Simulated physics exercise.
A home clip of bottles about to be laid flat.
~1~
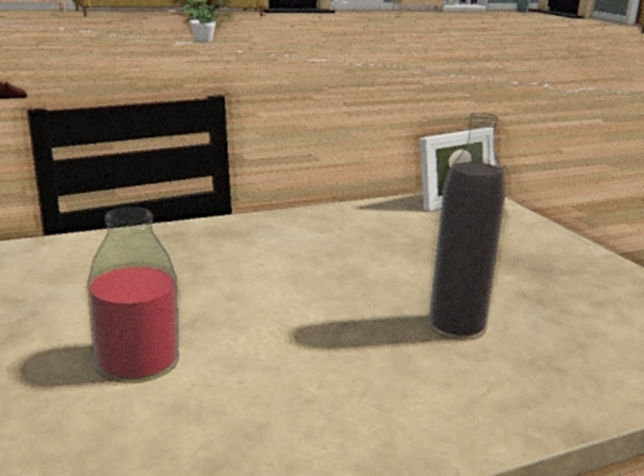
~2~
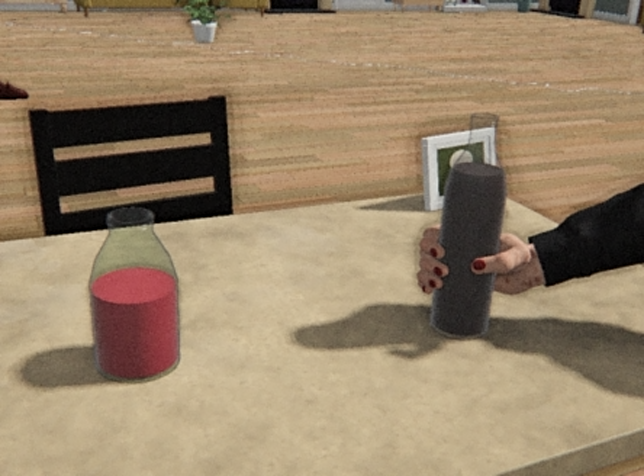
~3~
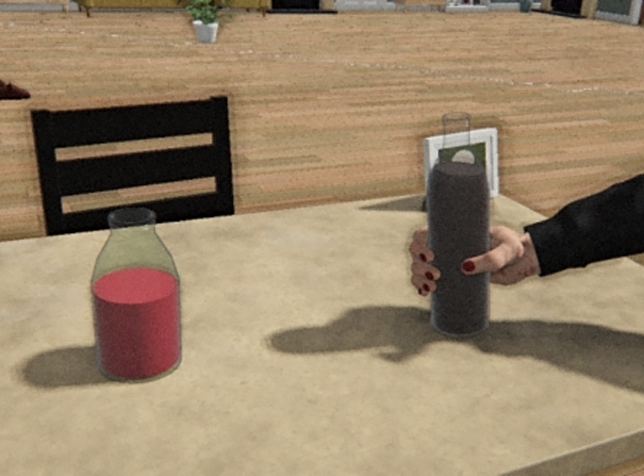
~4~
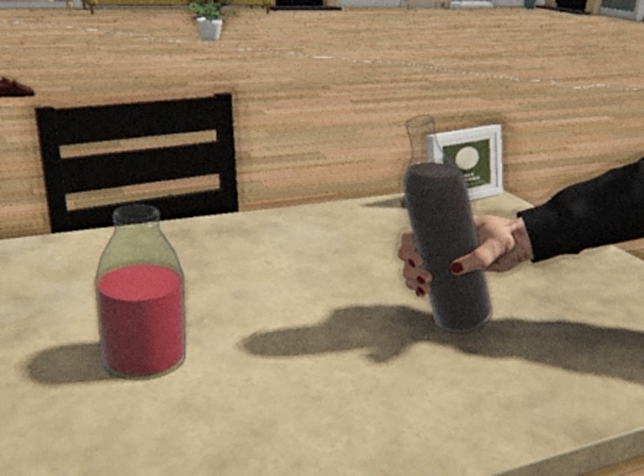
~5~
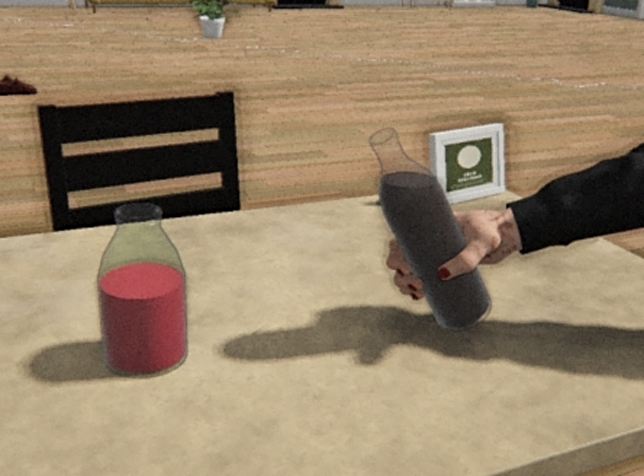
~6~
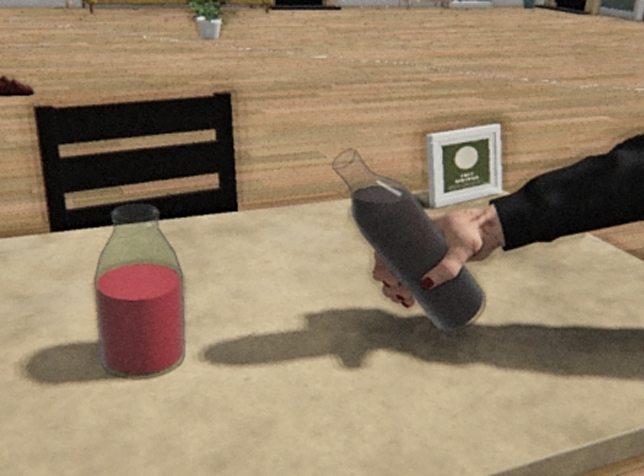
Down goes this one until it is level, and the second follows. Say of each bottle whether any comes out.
The left one leaks and the right one leaks.
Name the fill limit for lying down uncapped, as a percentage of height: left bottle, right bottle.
Near 18 and 24 in a hundred.
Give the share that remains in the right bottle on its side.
I make it 30 per cent.
Next, the right bottle is nearly down; right bottle, dry at the neck.
After that, the right bottle lies flat; right bottle, some has come out.
Finally, both lie flat; right bottle, some has come out; left bottle, some has come out.
